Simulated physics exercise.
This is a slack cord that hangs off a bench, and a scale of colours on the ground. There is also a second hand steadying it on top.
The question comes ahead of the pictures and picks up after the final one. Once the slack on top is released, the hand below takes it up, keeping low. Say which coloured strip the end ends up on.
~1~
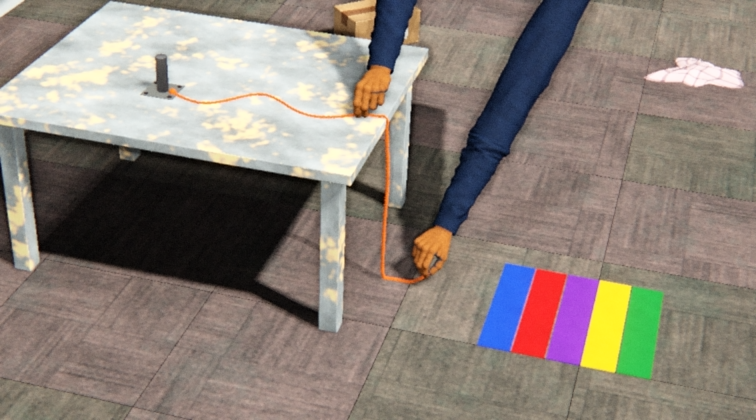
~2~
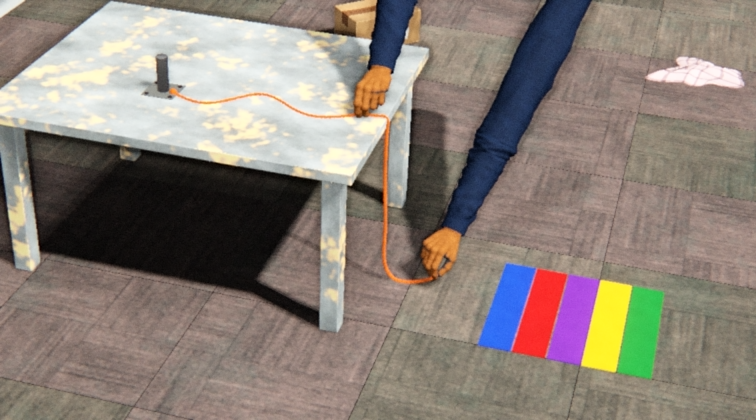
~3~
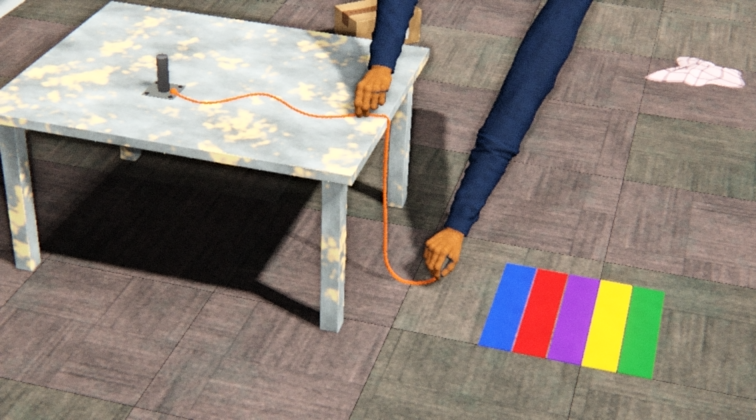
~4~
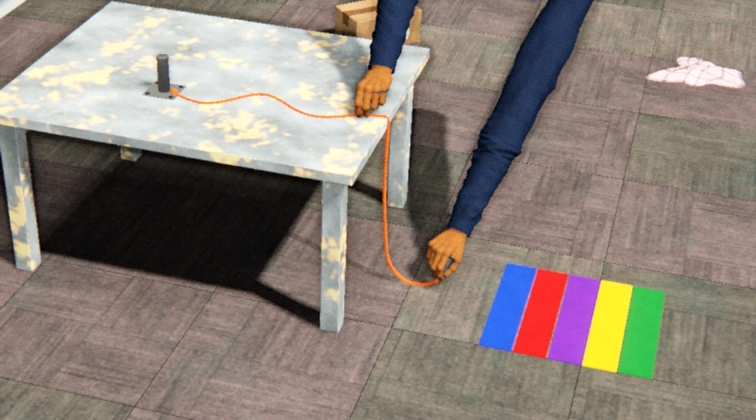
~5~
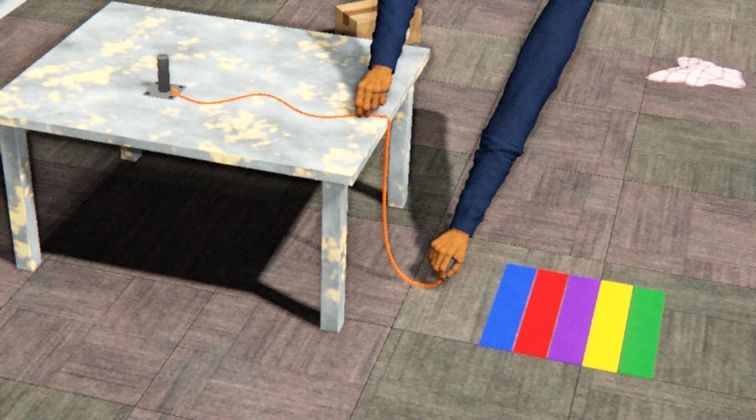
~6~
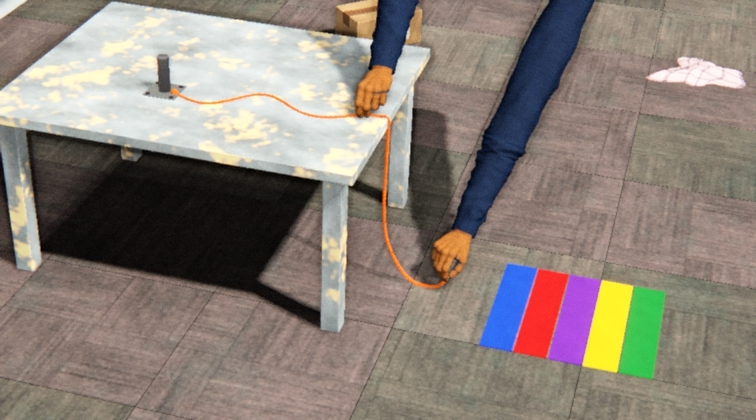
It ends up on the purple strip.
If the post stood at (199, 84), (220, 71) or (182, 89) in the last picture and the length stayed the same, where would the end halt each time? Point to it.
Places per try: (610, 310); (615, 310); (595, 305).
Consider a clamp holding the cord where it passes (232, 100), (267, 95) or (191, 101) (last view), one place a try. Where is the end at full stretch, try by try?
Results: (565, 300); (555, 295); (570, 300).
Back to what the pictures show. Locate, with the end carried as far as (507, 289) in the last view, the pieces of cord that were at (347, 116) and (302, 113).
You'll find the first mark at (375, 118) and the second mark at (329, 111).
Early on, end near (507, 289); over blue.
Midway, end near (550, 297); over red.
At the end of the slack, end near (576, 302); over purple. It gets as far as the purple strip.
